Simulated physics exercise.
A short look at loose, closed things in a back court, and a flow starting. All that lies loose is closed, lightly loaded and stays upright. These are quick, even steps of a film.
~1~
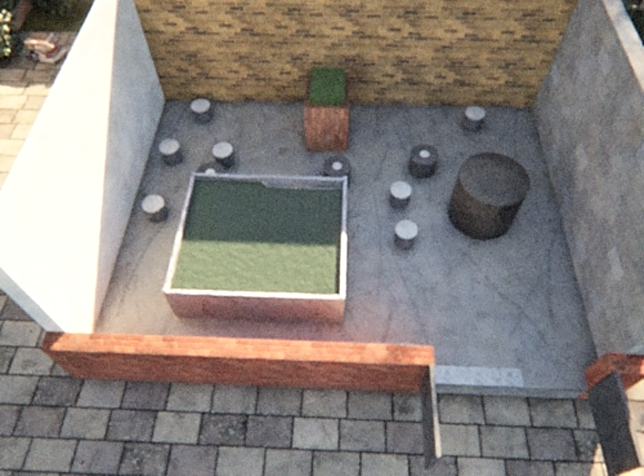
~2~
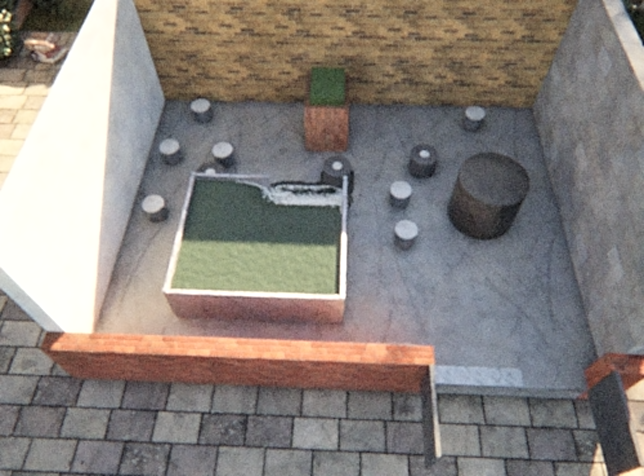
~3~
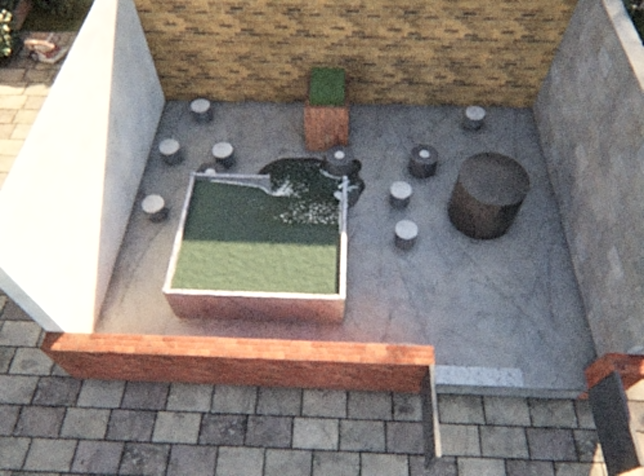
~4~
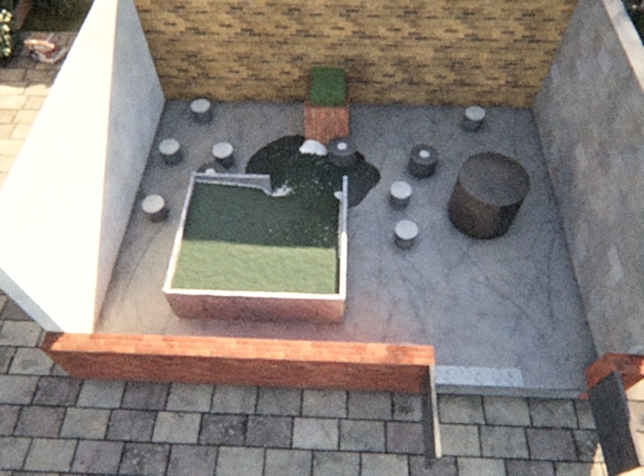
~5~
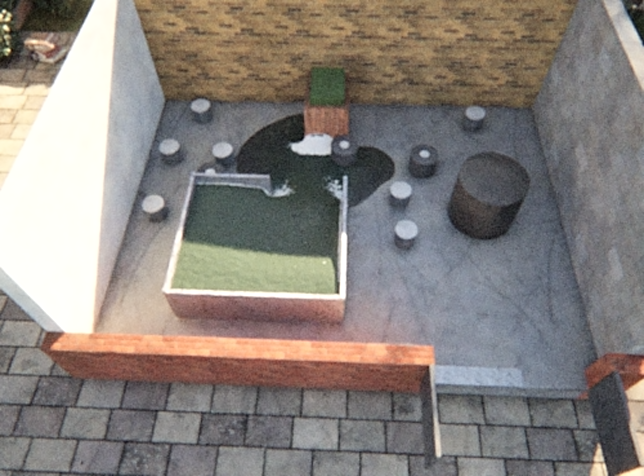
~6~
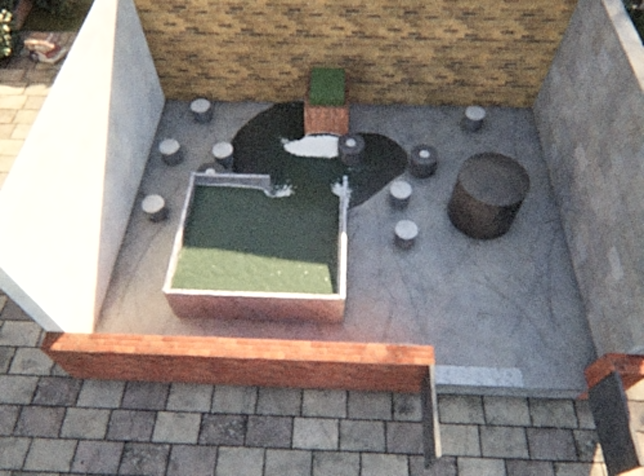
Green water pouring through a raised pool's far wall, spreading darkly over a grey courtyard and nudging one small drum back and right.
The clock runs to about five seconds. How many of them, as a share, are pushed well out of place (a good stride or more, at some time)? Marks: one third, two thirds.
It is two thirds or more.
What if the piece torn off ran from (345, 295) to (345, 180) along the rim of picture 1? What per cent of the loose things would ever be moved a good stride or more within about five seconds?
Near 40 in a hundred.
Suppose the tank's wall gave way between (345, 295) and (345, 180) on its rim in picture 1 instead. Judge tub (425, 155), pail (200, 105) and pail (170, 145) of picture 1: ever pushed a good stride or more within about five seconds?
One after the other: Moved that far, less than that, no.
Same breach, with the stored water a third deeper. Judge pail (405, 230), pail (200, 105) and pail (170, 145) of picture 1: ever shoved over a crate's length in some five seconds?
One after the other: Less than that, shifted that much, shifted that much.
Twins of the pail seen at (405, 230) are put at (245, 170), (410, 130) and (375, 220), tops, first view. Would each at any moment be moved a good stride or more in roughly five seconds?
One after the other: Short of that, that far or more, short of that.
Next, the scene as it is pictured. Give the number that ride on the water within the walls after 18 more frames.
The number is 2.
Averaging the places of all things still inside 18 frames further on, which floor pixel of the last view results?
Around (333, 191).
A moment on, 1 of 10 are well off their spots; 1 afloat.
Next, 4 of 10 are well off their spots; 2 afloat.
Later, 5 of 10 are well off their spots; 2 afloat.
In the end, 7 of 10 are well off their spots, and 7 have been at some point; 3 afloat.
